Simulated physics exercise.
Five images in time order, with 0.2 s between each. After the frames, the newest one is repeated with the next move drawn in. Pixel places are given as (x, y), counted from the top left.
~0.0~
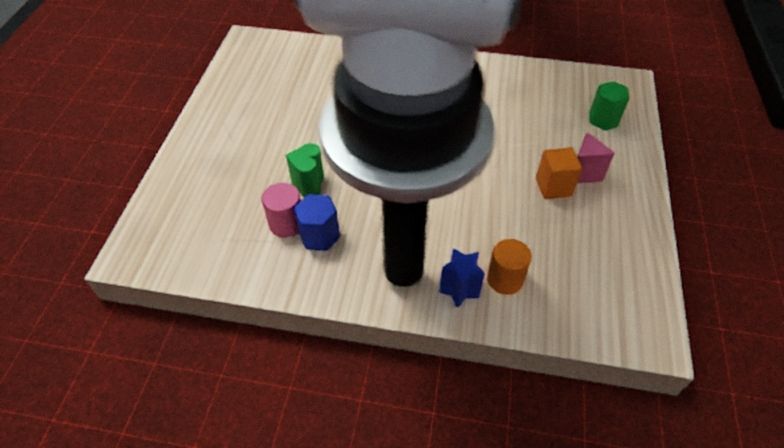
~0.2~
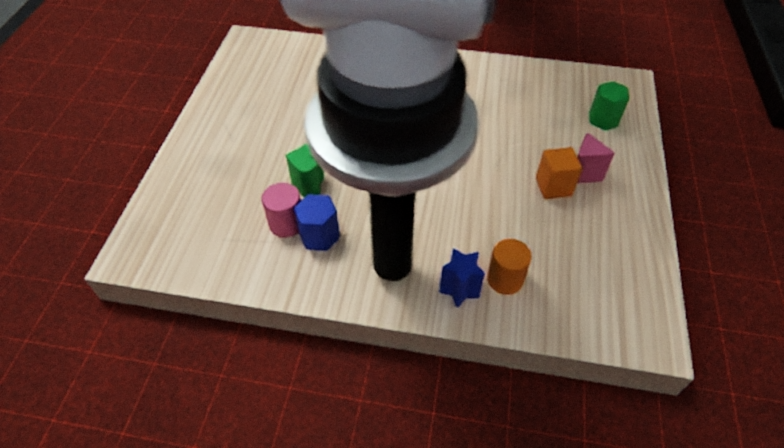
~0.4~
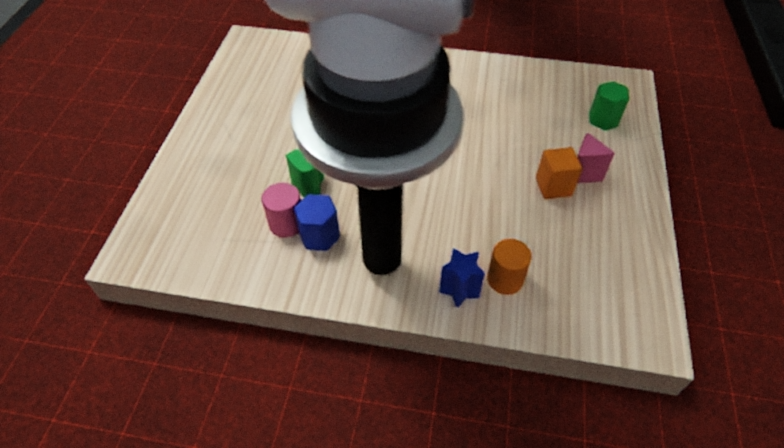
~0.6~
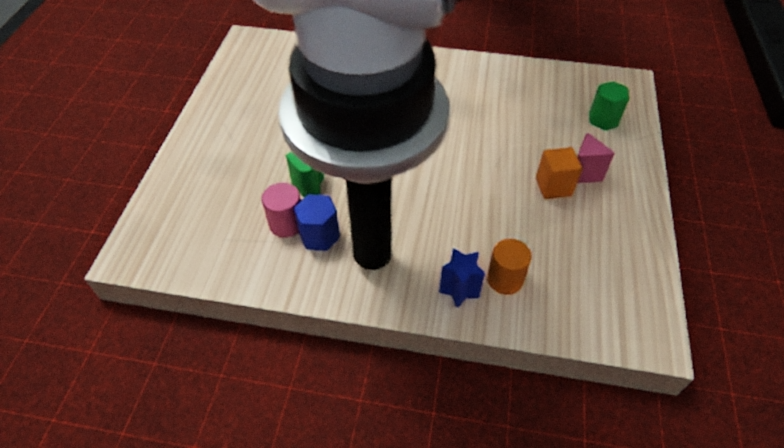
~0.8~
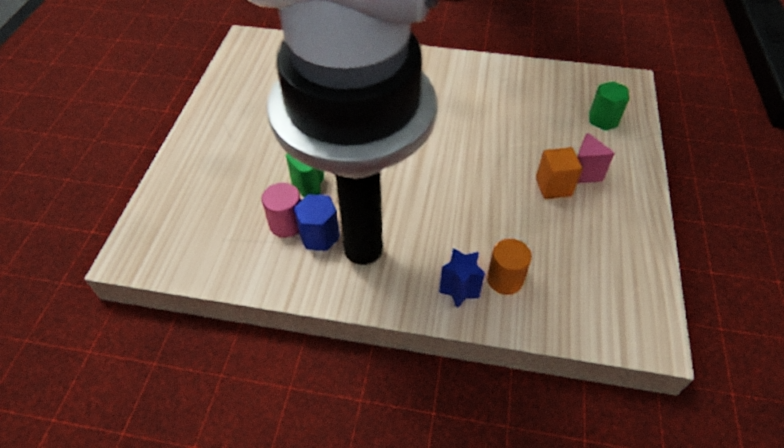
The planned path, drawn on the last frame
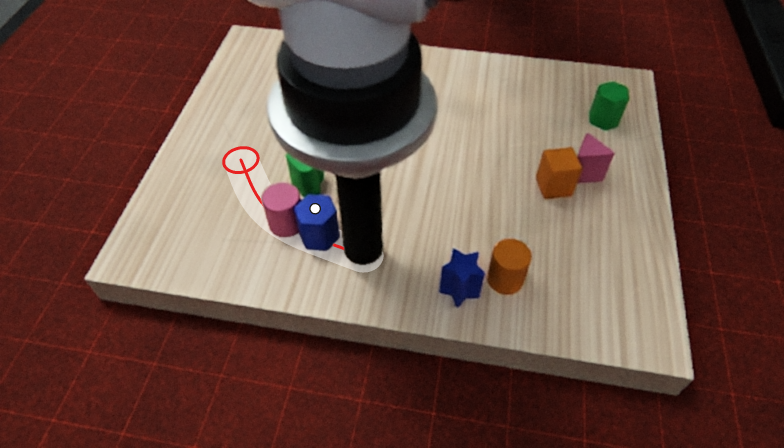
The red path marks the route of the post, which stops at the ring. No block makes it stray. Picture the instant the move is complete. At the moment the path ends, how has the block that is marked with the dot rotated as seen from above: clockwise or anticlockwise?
It turns counter-clockwise.
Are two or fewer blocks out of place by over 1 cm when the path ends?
Yes
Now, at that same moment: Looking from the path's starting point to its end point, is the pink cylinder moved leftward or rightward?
Its sideways move is to the left.
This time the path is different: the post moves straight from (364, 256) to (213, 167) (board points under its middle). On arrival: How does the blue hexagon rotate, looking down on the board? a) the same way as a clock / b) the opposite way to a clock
Correct choice: B.
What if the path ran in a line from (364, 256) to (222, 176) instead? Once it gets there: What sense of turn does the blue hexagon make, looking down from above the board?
Rotation: Counter-clockwise.
The line goes from (364, 256) by way of (305, 234) and (261, 201) to (241, 160); the dot is on the blue hexagon.
On the path given first. One third of the way, post (303, 226); pink cylinder (237, 178); blue hexagon (266, 193).
Two thirds of the way, post (258, 193); pink cylinder (186, 156); blue hexagon (219, 165), turned 25° anticlockwise.
At the end, post (239, 152); pink cylinder (161, 151); green heart-shaped block unmoved; blue hexagon (198, 145), turned 60° anticlockwise.
